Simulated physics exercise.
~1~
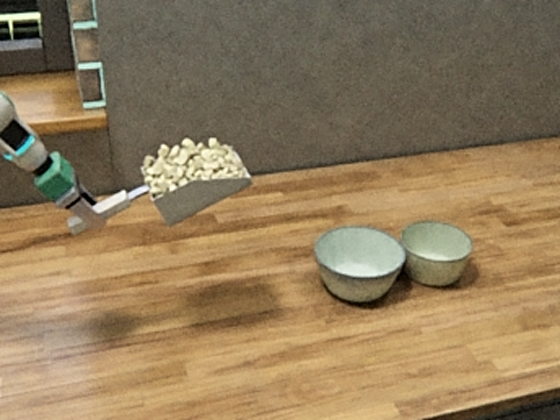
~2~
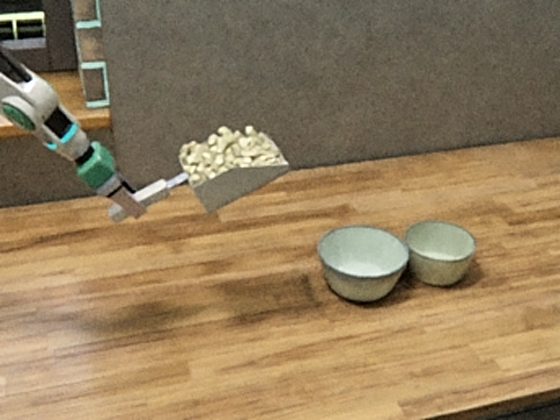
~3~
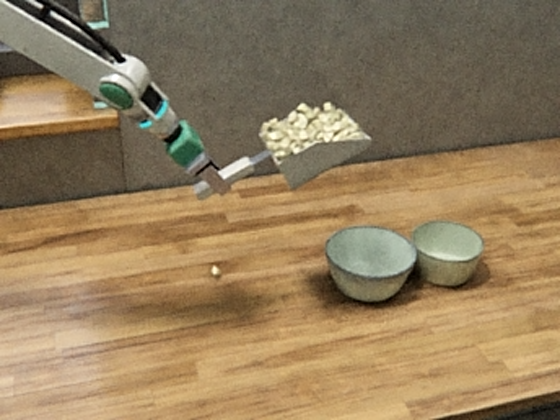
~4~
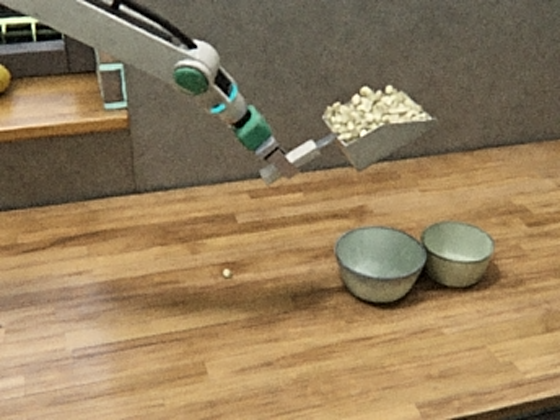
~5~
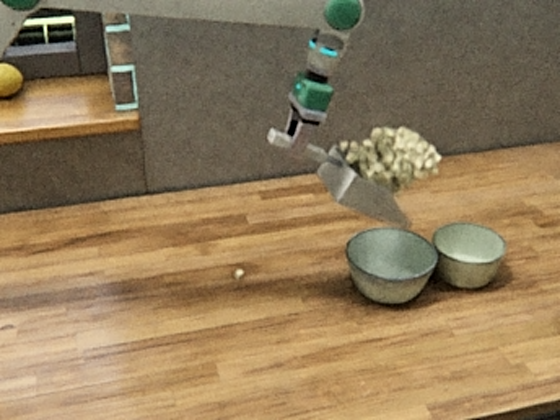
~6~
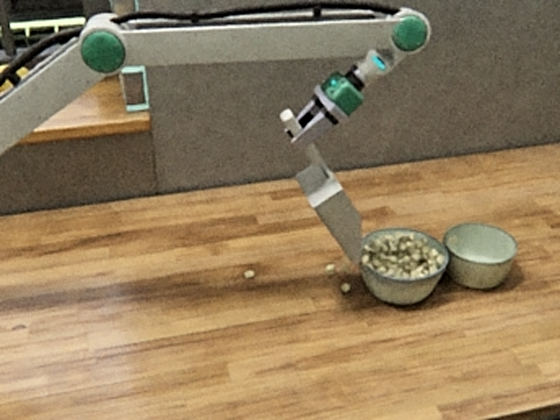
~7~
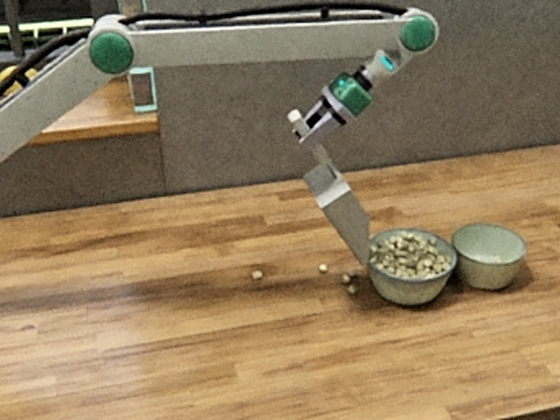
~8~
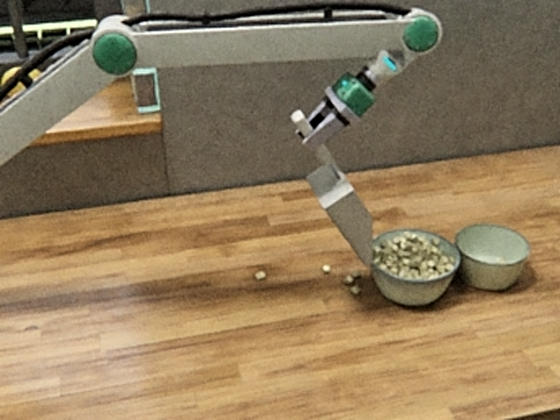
A robotic arm with green joints holds a grey metal scoop heaped with pale, cream-coloured cubes above a wooden table, seen from slightly above against a grey wall. Two pale green bowls stand close together on the right, the nearer-to-arm one a little larger. The arm carries the scoop rightwards towards them, and a single piece drops onto the tabletop. Over the larger bowl it tips the scoop steeply, and the load slides out in a clump. Nearly everything lands in that bowl, filling it, while a few pieces lie scattered on the table and the arm stops, the emptied scoop still tilted.
